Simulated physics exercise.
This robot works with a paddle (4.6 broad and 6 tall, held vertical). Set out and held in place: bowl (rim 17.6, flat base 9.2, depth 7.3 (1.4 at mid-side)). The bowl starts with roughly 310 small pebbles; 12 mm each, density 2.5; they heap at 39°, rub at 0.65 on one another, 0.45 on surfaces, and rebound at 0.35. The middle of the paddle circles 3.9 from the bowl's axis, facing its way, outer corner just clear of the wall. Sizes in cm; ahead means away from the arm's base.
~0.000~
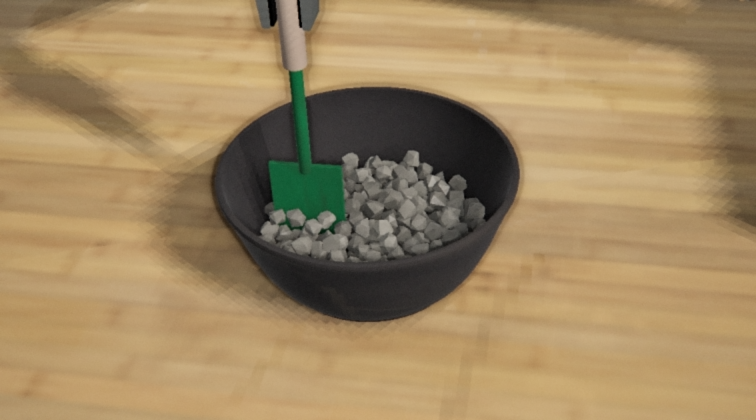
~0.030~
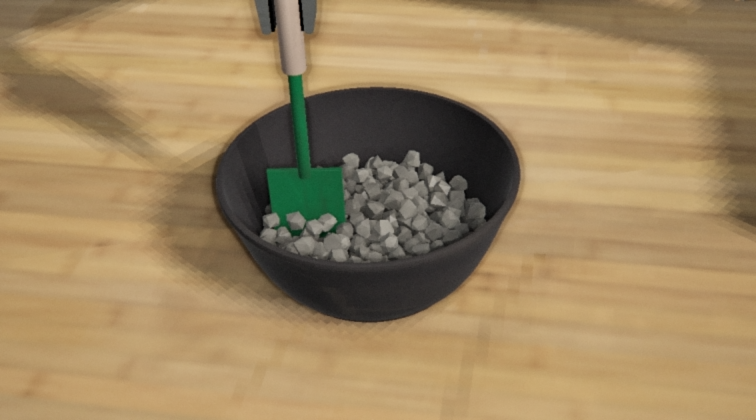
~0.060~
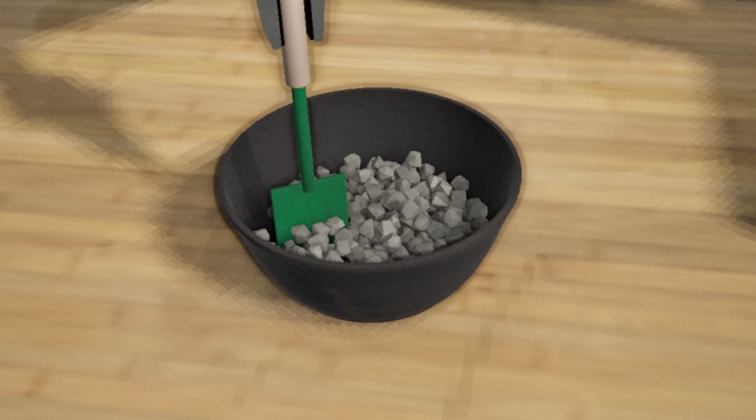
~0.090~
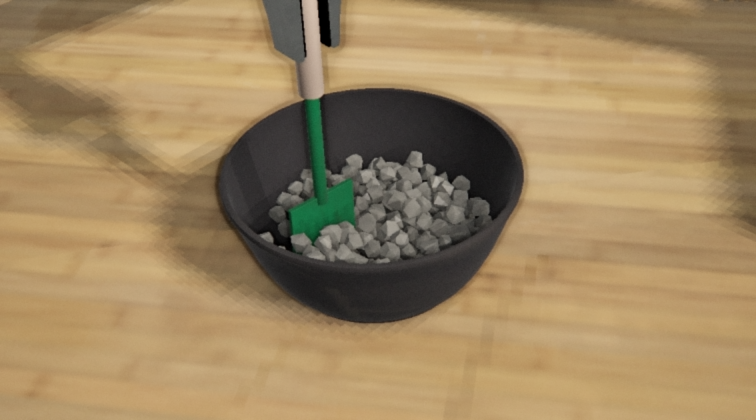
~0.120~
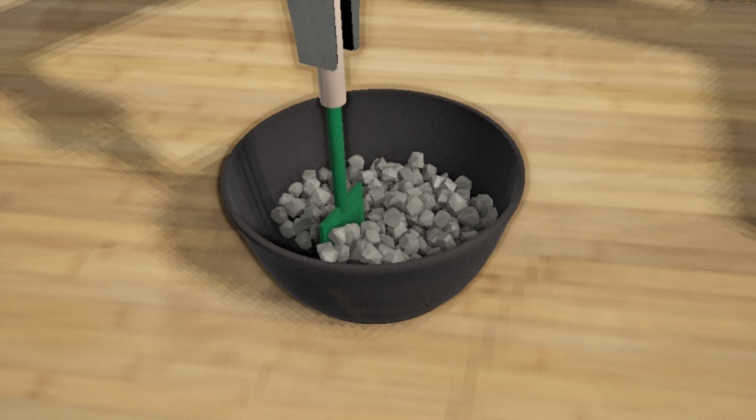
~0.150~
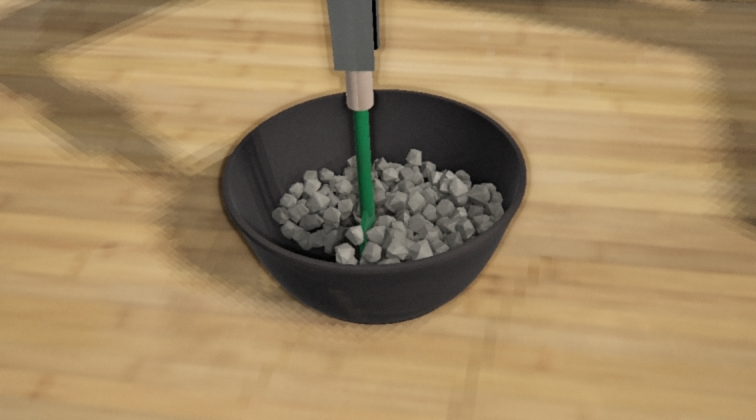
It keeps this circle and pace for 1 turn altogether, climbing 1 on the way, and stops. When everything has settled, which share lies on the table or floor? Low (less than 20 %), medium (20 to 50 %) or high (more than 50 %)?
Share on the table or floor: Low (less than 20 %).
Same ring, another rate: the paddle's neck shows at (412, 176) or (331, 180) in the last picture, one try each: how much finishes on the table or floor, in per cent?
About 25 and 5 per cent.
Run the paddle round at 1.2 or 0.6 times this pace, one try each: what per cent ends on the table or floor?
Some 20 and 5 per cent.
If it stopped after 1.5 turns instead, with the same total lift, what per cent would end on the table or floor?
Then about 20 per cent.
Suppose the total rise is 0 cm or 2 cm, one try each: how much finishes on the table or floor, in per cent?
About 10 and 10 per cent.
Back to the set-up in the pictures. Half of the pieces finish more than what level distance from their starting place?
About 9 cm.
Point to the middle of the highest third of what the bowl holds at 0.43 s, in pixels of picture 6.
Around (312, 144).
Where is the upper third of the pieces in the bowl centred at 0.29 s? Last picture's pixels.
At about (445, 149).
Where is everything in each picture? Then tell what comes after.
The first picture shows the paddle neck at (303, 144), 0° round; upper third of the load around (377, 221), from x 265 to 480, top at y 160; 308 in the bowl.
The second picture shows the paddle neck at (302, 149), 8° round; upper third of the load around (374, 224), from x 265 to 480, top at y 160.
The third picture shows the paddle neck at (306, 162), 29° round; upper third of the load around (369, 236), from x 260 to 480, top at y 160.
The fourth picture shows the paddle neck at (319, 174), 50° round; upper third of the load around (376, 243), from x 265 to 485, top at y 160.
The fifth picture shows the paddle neck at (340, 183), 72° round; upper third of the load around (398, 242), from x 270 to 490, top at y 160.
The sixth picture shows the paddle neck at (365, 186), 94° round; upper third of the load around (419, 237), from x 280 to 495, top at y 160; 308 in the bowl.
After 0.29 s, 194° round, highest piece 9 above the table; 303 in the bowl, 1 on the table or floor, 4 in flight or on the tool.
After 0.43 s, 295° round, highest piece 10 above the table; 284 in the bowl, 9 on the table or floor, 15 in flight or on the tool.
After 0.70 s, 0° round, highest piece 7 above the table; 266 in the bowl, 42 on the table or floor.
After 1.40 s, 0° round, highest piece 7 above the table; 266 in the bowl, 42 on the table or floor.
In the end, 266 in the bowl, 42 on the table or floor. That is 14 % on the table or floor.
